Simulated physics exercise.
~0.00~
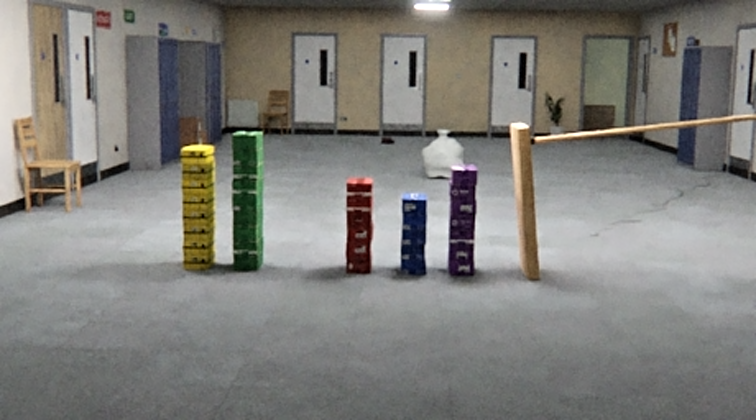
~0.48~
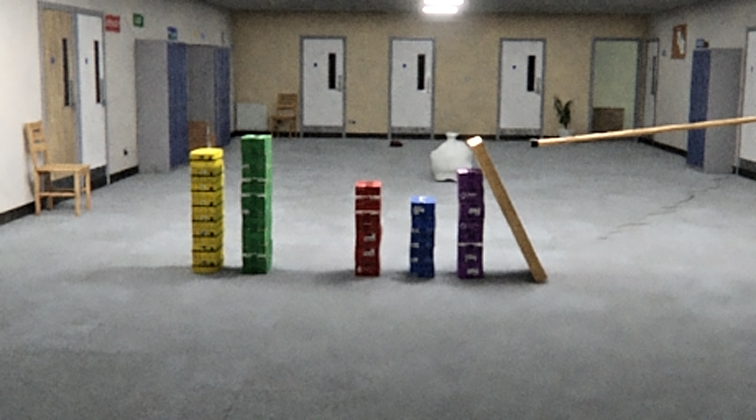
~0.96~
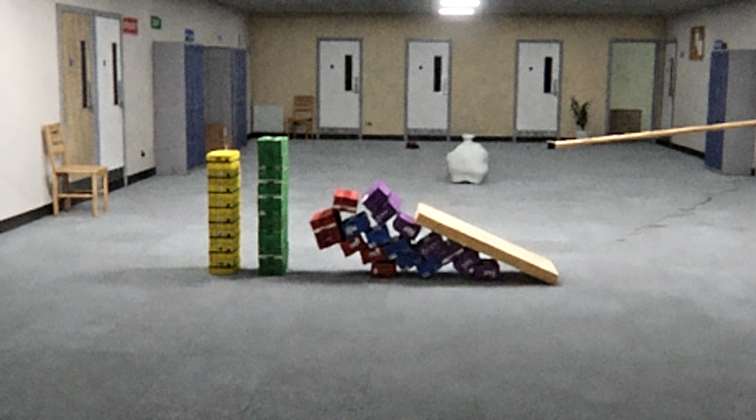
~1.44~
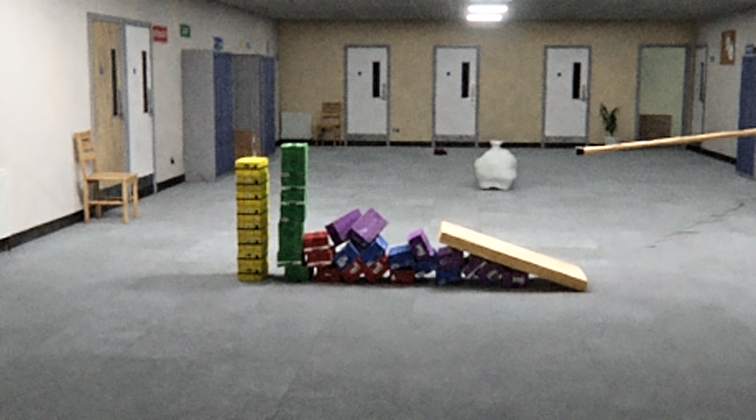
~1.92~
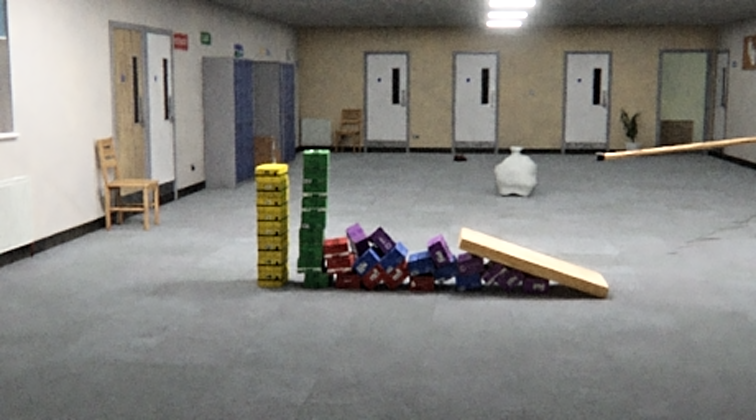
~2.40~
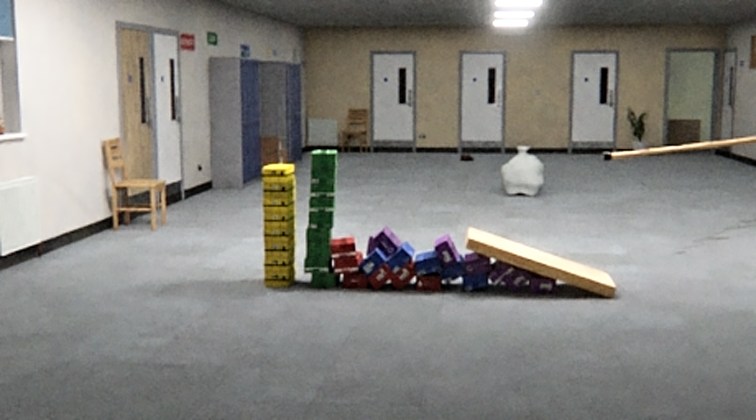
A wooden board, released by a pole, tipped left in a hallway and knocked the purple, blue and red stacks of boxes into a heap against the green stack, which stayed standing beside the untouched yellow one as the board lay slanted on the pile.
